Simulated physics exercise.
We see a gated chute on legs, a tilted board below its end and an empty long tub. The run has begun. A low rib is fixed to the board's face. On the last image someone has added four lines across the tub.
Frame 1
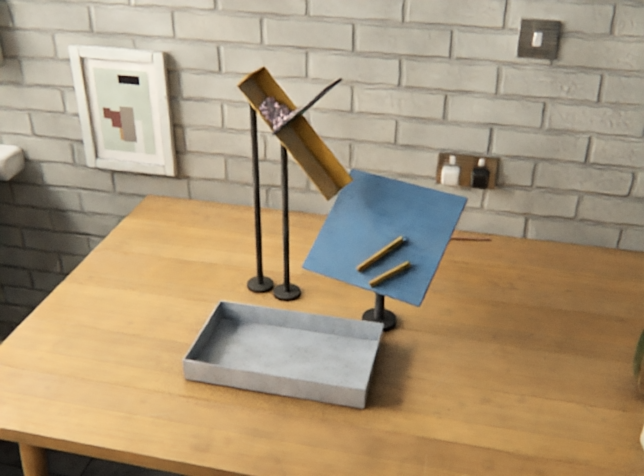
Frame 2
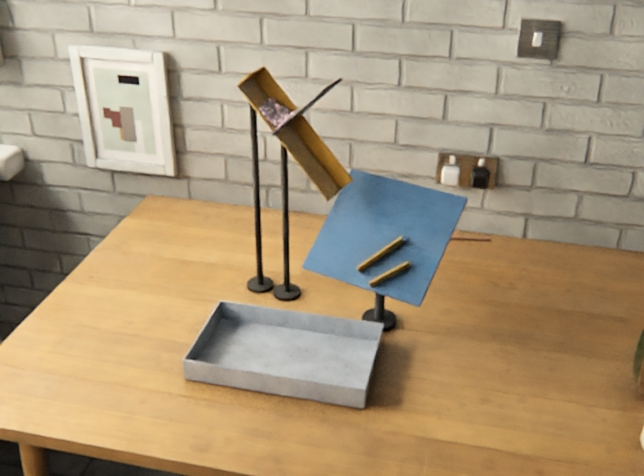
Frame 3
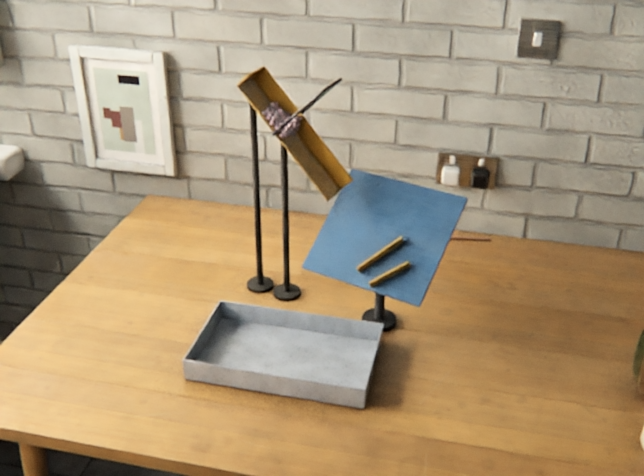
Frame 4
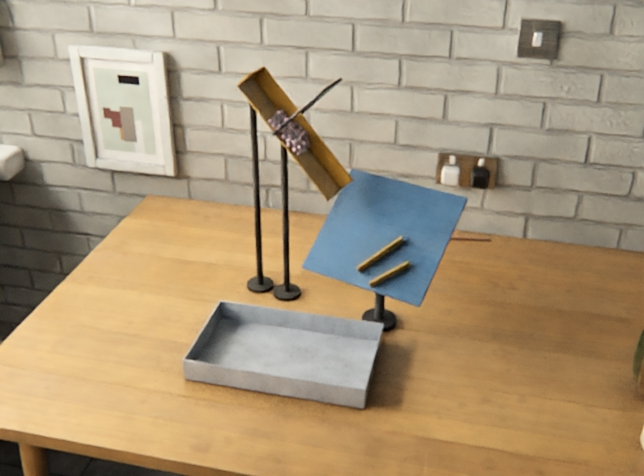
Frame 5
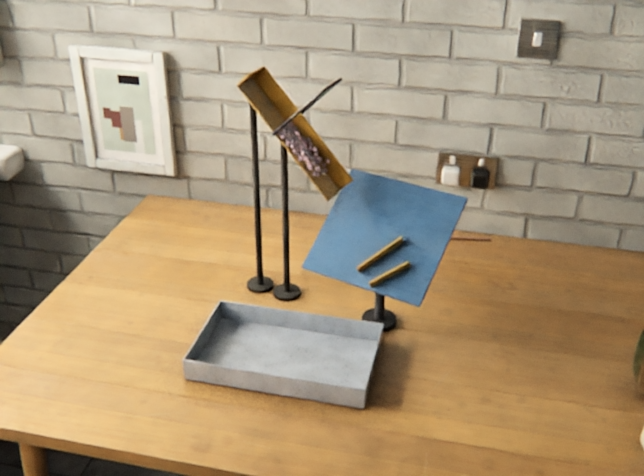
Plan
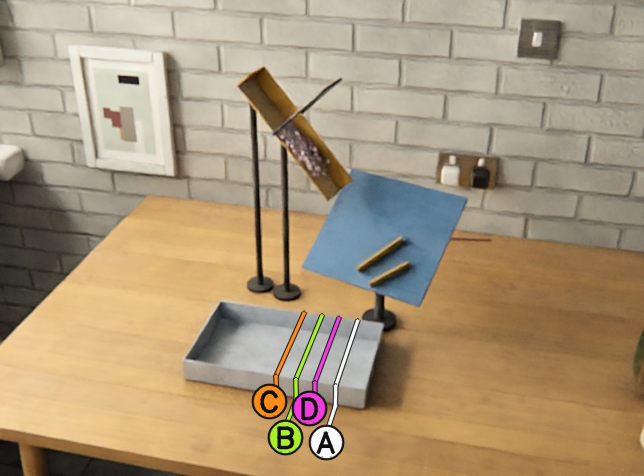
The clip shows a sloping yellow chute on thin dark legs above a tilted blue board with two ribs and an empty grey tub; small pale beads slide down the chute past a raised gate, spreading out toward its lower right.
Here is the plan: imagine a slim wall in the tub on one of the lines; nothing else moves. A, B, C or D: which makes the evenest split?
B works best here.
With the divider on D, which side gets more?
The left side.
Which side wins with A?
The left side.
On the marked copy, line A crosses the front rim at (336, 385); line B crosses the front rim at (296, 378); line C crosses the front rim at (276, 375); line D crosses the front rim at (315, 381).
For line A, of what is caught, the whole lot on the left of the divider, none at all on the right.
For line B, of what is caught, close to half on the left of the divider, close to half on the right.
For line C, of what is caught, a small share on the left of the divider, all but a few on the right.
For line D, of what is caught, the bulk on the left of the divider, a small share on the right.
